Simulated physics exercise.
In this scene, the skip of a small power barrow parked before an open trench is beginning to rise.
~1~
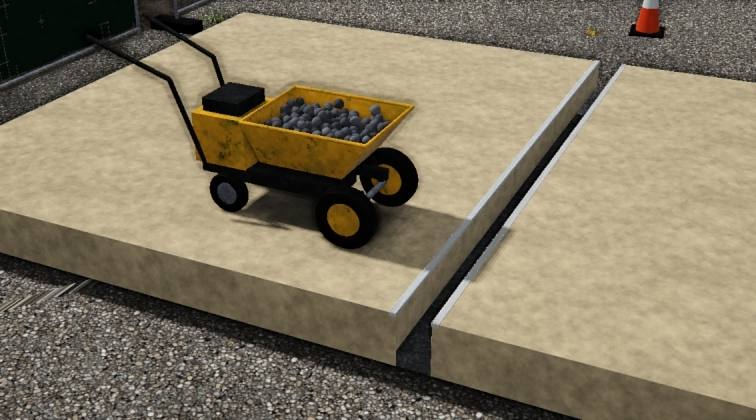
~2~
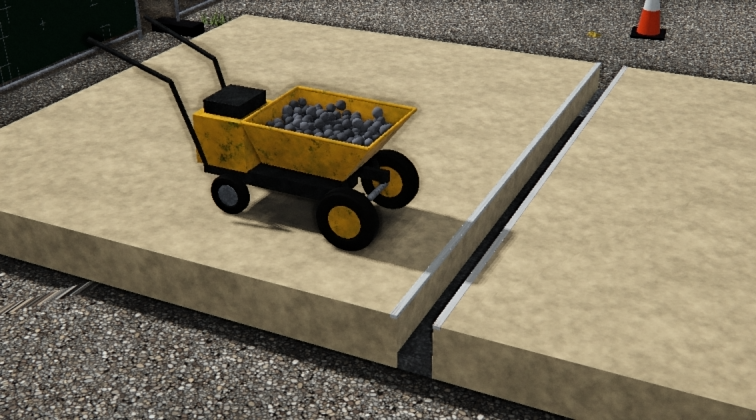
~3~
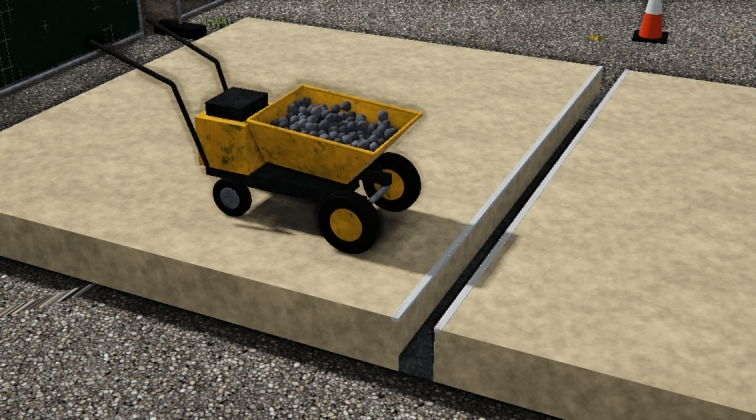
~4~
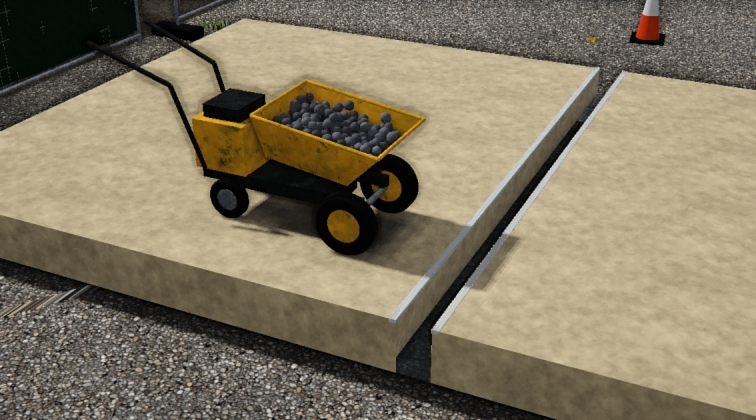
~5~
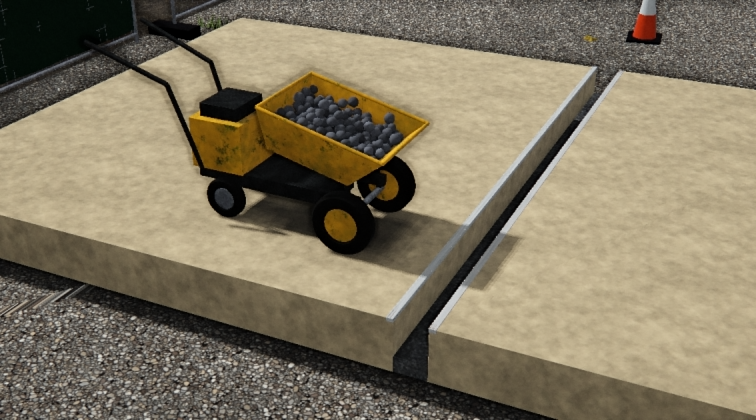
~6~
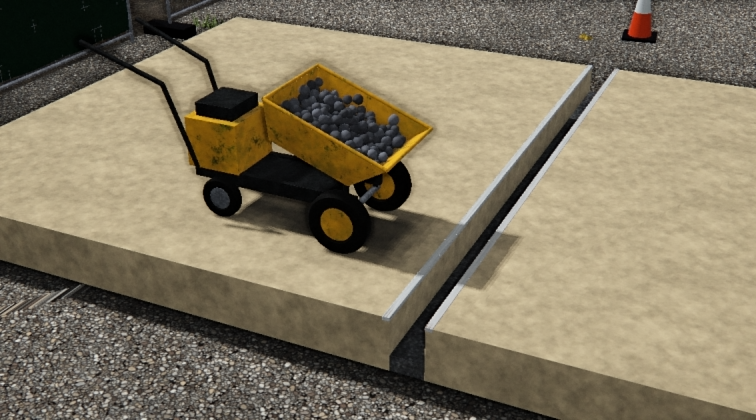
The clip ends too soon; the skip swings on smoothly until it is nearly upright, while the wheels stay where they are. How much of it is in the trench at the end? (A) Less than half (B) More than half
More than half (B).
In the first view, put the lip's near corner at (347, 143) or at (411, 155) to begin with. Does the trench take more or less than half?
One after the other: The greater share and the lesser share.
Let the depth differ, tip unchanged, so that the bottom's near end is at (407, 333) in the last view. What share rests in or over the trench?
Something like 50 %.
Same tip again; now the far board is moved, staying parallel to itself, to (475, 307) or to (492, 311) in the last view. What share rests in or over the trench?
100 %, give or take, and then 100 %.
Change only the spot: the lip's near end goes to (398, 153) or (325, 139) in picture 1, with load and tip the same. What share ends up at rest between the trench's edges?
From the first spot you get 20 percent, and from the second 50 percent.
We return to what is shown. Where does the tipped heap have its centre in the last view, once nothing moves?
I'd say the middle ends up at about (465, 264).
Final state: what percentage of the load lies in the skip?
Close to 0 per cent, give or take.
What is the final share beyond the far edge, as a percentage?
Estimate: Around 20 per cent.
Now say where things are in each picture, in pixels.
In the first picture, lip of the skip (366, 147), level; top of the load (316, 124), round cobbles; first edge of the trench (414, 286); far edge (456, 296), the trench under half as wide as the skip, and about as deep as wide.
In the second picture, lip of the skip (369, 149), tipped barely; top of the load (319, 126).
In the third picture, lip of the skip (374, 154), tipped barely; top of the load (318, 128).
In the fourth picture, lip of the skip (378, 160), tipped a little; top of the load (315, 118).
In the fifth picture, lip of the skip (382, 164), tipped a little; top of the load (311, 113).
In the sixth picture, lip of the skip (387, 171), tipped clearly; top of the load (315, 107); first edge of the trench (408, 290); far edge (449, 300).
Just after the last frame, skip tipped steeply; every one in the skip.
A moment on, skip tipped right over; roughly two thirds in the skip; just a few short of the trench; roughly a quarter in or heaped over the trench; about a tenth beyond it; about a tenth falling.
Further on, skip tipped right over; just a few in the skip; just a few short of the trench; the larger part in or heaped over the trench; roughly a quarter beyond it.
When it is over, skip tipped right over; just a few short of the trench; the larger part in or heaped over the trench; roughly a quarter beyond it.
